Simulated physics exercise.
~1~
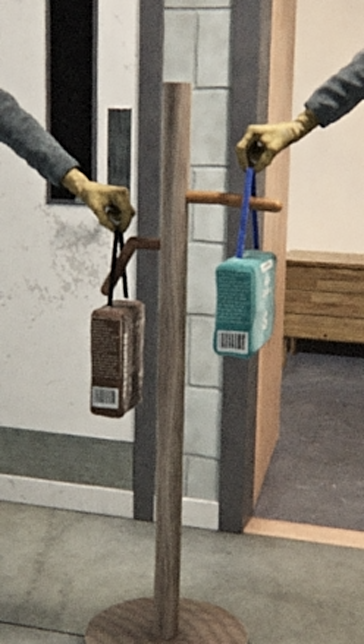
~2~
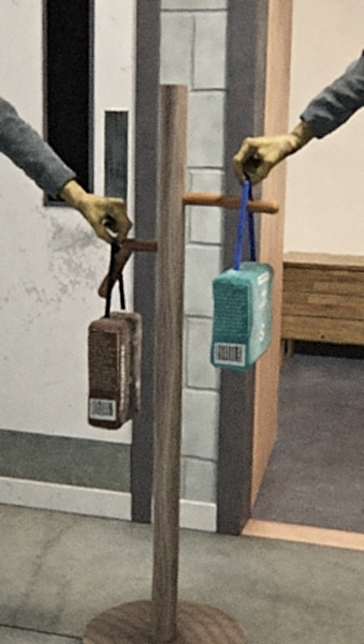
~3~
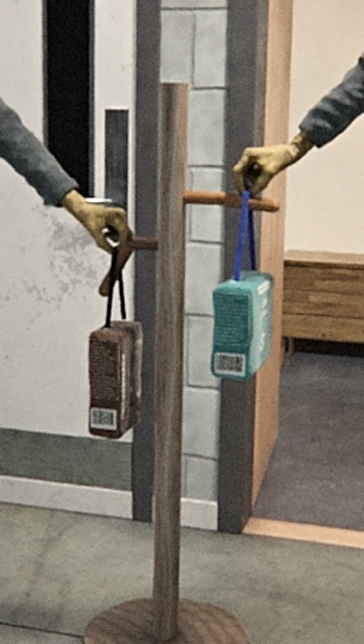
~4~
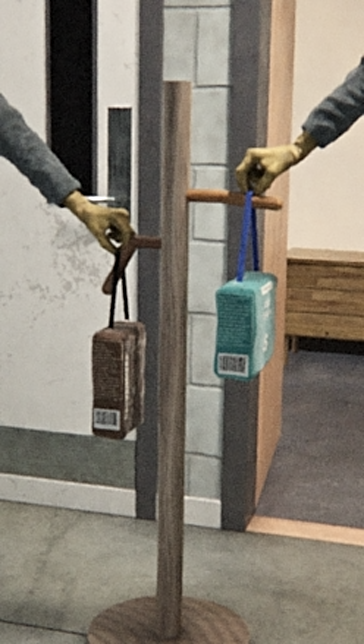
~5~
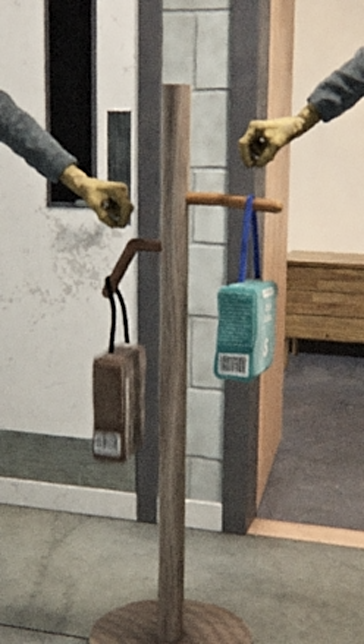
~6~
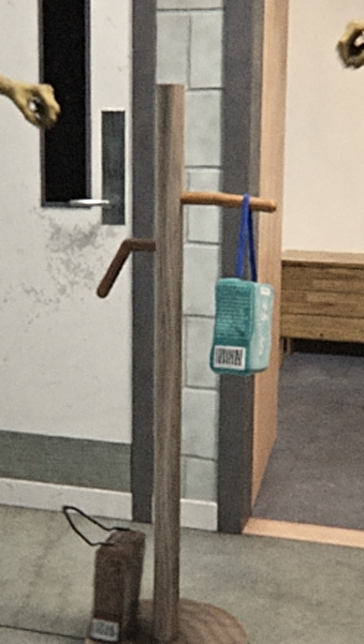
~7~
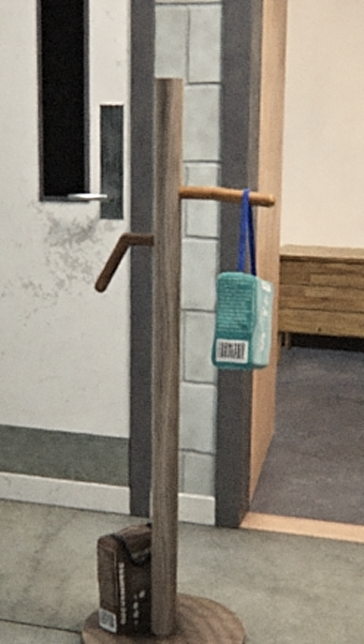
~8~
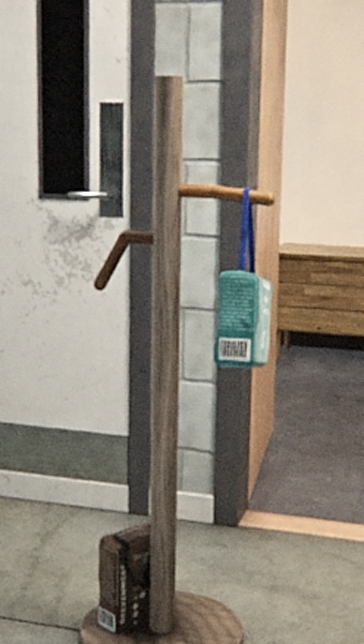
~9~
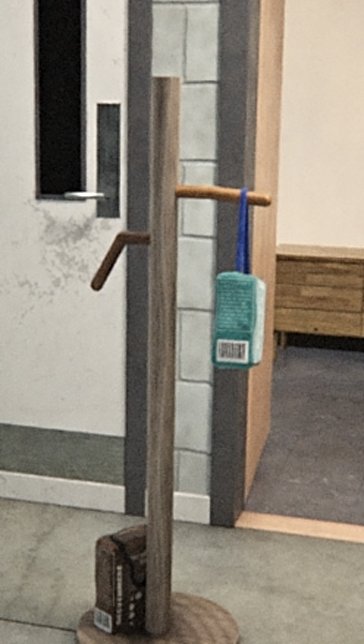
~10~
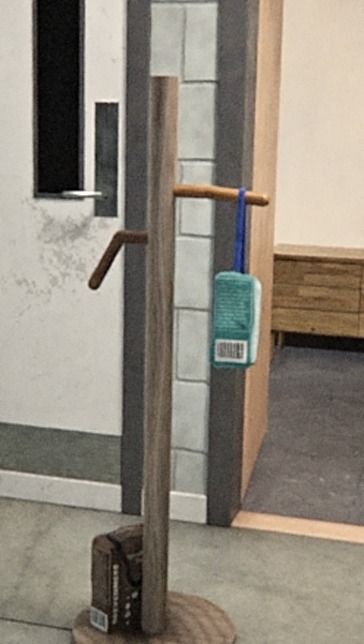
Two gloved hands release two bags; the brown drops to the floor, the turquoise stays hanging.
